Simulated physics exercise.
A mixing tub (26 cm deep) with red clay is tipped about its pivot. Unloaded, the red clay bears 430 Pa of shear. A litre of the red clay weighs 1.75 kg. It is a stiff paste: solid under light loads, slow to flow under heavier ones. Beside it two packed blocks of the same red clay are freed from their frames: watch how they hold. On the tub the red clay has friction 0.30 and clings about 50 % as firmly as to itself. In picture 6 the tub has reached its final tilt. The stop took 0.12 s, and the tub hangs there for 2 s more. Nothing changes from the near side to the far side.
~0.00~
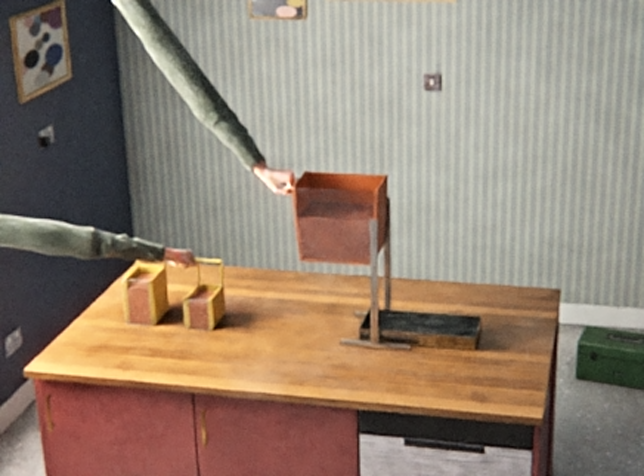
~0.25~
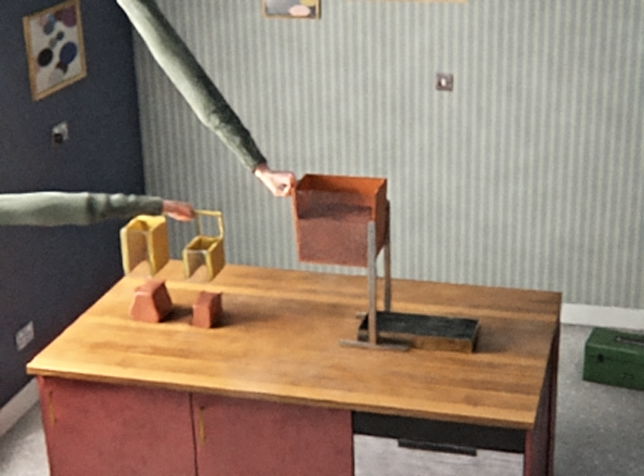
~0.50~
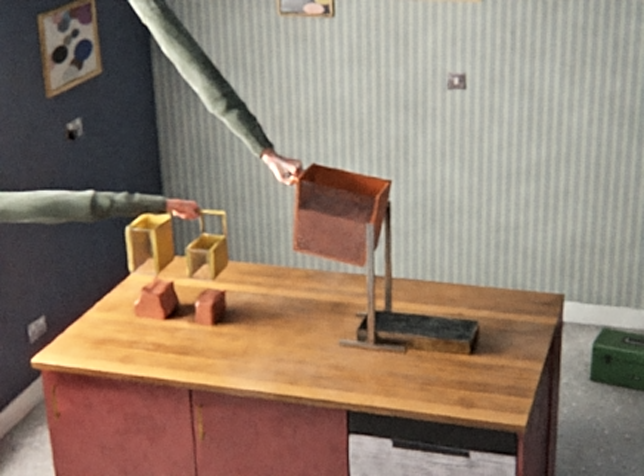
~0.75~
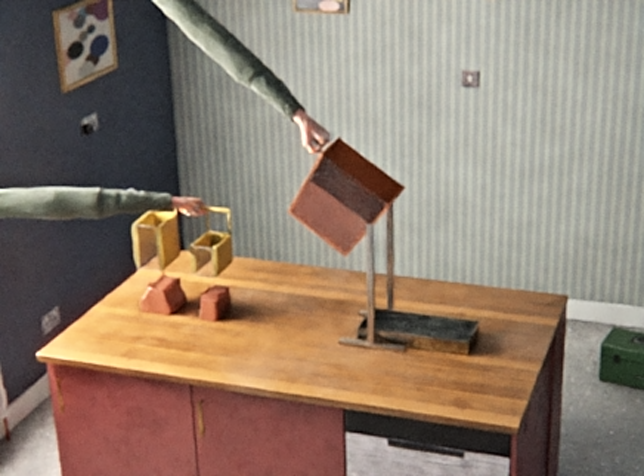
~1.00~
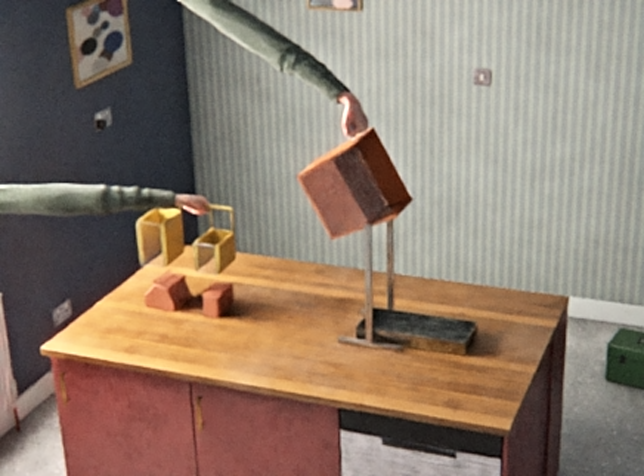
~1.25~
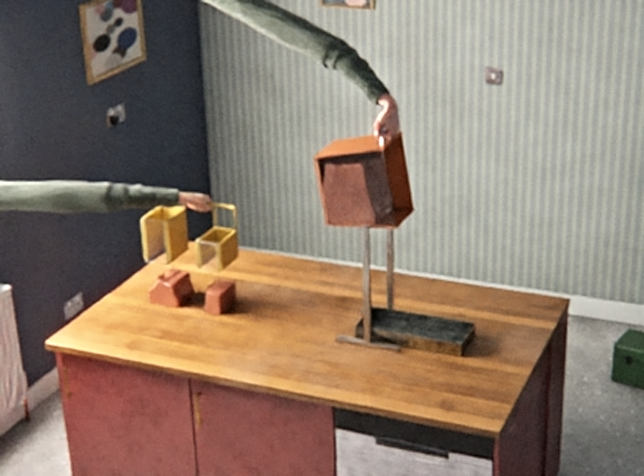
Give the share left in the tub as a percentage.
The share left in the tub is near 80 %.
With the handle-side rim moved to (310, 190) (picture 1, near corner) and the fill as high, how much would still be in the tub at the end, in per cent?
It would be near 100 %.
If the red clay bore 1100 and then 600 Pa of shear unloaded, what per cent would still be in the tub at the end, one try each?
In that order: 100 %, 100 %.
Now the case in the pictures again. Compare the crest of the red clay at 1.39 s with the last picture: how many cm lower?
Roughly 4 cm.
After 1.39 s, the tub is at 81 degrees and holds 100 %.
After 1.56 s, the tub is at 81 degrees and holds 91 %.
After 1.73 s, the tub is at 81 degrees and holds 83 %.
After 1.90 s, the tub is at 81 degrees and holds 80 %.
After 3.25 s, the tub is at 81 degrees and holds 80 %.
